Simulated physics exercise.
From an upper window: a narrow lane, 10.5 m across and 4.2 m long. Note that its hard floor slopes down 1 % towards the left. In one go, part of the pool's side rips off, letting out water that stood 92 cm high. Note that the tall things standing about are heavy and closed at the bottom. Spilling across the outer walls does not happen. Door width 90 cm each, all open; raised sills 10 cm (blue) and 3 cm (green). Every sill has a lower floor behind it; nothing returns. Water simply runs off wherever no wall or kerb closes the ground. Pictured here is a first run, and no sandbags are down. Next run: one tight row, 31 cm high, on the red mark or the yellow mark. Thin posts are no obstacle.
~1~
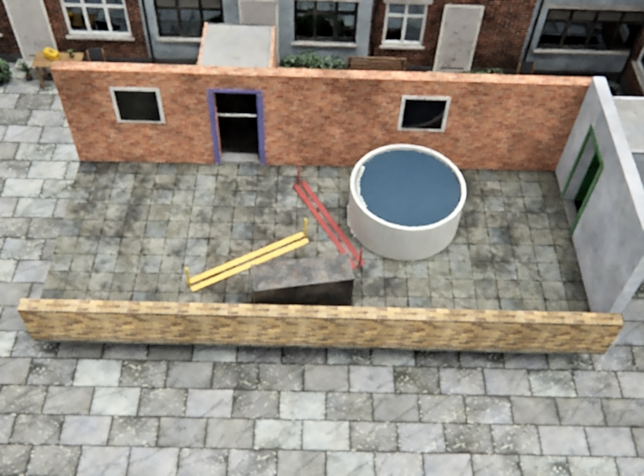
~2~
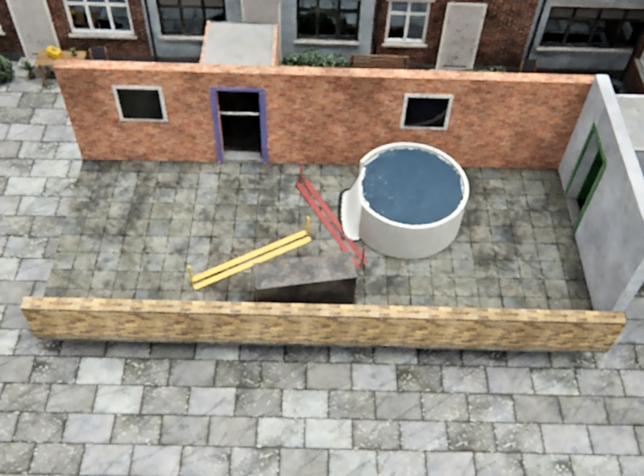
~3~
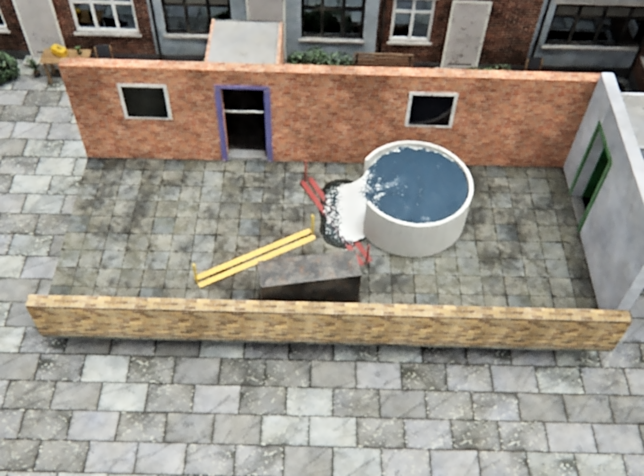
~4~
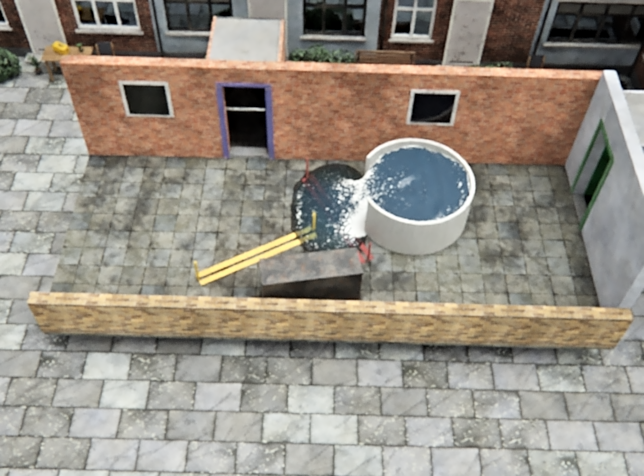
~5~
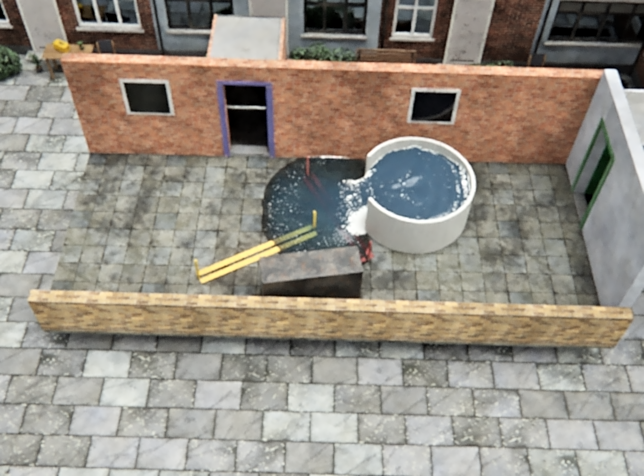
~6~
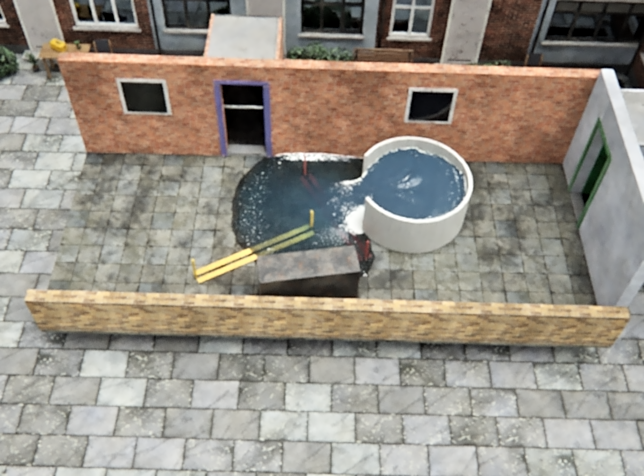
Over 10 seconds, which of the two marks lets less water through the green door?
Yellow.
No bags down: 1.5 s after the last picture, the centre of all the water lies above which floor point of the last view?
Roughly at (310, 214).
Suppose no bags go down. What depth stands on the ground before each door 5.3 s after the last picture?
Depth (cm) - blue: 6, green: 0.
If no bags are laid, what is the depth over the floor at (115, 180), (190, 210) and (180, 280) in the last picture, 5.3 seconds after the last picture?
In turn they read 4, 2 and 3 centimetres.
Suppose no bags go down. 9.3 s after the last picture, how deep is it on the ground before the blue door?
Depth: Approx. 3.5 cm.
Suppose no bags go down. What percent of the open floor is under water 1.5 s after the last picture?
I'd say some 60 in a hundred.
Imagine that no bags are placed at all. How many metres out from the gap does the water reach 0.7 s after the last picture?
Distance, straight: Near 5.2 m.
Then, 0.7 s after the last picture water covers 45 % of the floor and is deepest (38 cm) near (354, 217) in the run without bags; in at the green door, 0 L with no bags, 0 L with the row on red, 0 L on yellow.
Then, 1.5 s after the last picture water covers 60 % of the floor and is deepest (27 cm) near (354, 217) in the run without bags; in at the green door, 0 L with no bags, 0 L with the row on red, 0 L on yellow.
Then, 2.8 s after the last picture water covers 60 % of the floor and is deepest (18 cm) near (354, 217) in the run without bags; in at the green door, 0 L with no bags, 1 L with the row on red, 0 L on yellow.
Then, 5.3 s after the last picture water covers 60 % of the floor and is deepest (10 cm) near (354, 217) in the run without bags; in at the green door, 0 L with no bags, 34 L with the row on red, 0 L on yellow.
Then, 9.3 s after the last picture water covers 60 % of the floor and is deepest (5 cm) near (354, 217) in the run without bags; in at the green door, 0 L with no bags, 56 L with the row on red, 0 L on yellow.
